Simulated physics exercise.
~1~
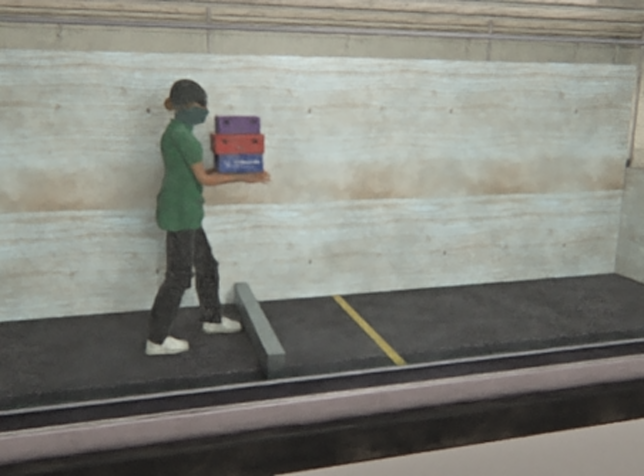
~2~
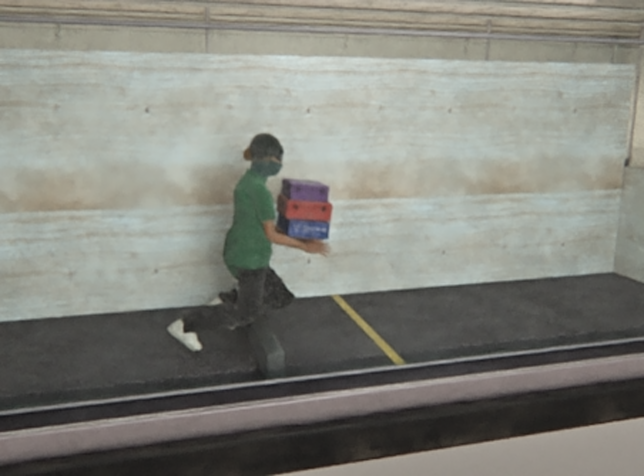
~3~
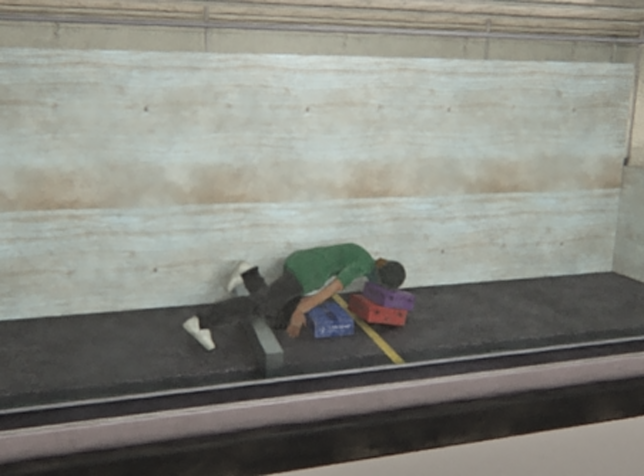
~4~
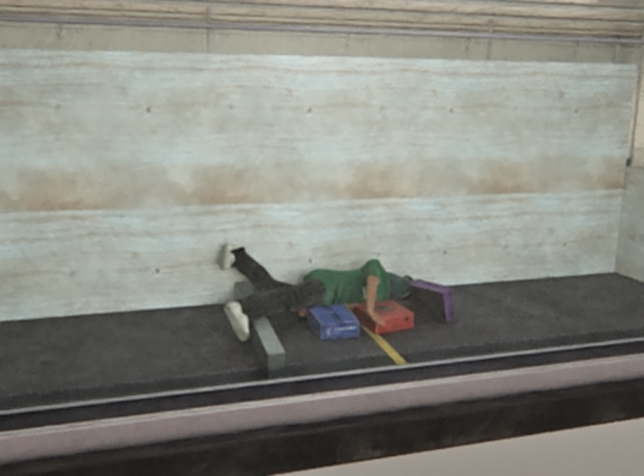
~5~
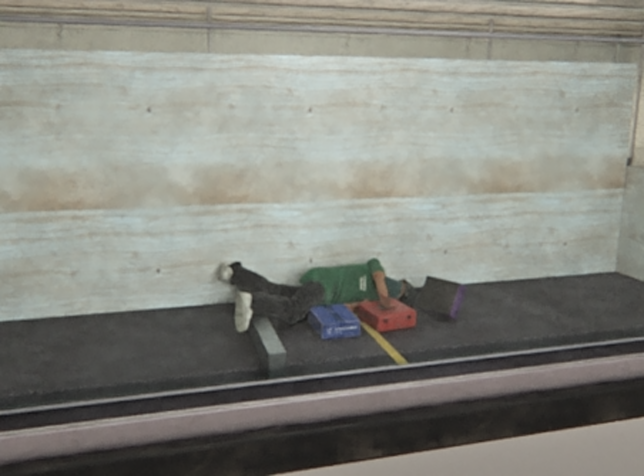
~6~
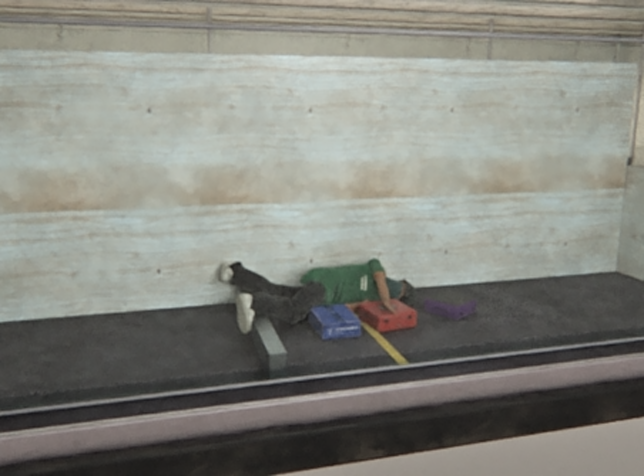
On a dark platform floor in front of a pale, stained wall, a masked person in a green top walks right, carrying a purple, a red and a blue box in a stack. Their legs catch on a low grey rail lying across the way, and they pitch forward over it with the boxes still held out. They land face down as the stack comes apart beneath their arms. The purple box tips away to the right and turns over. The person ends lying still, head past the yellow line, with the blue box short of it and the red and purple ones beyond.
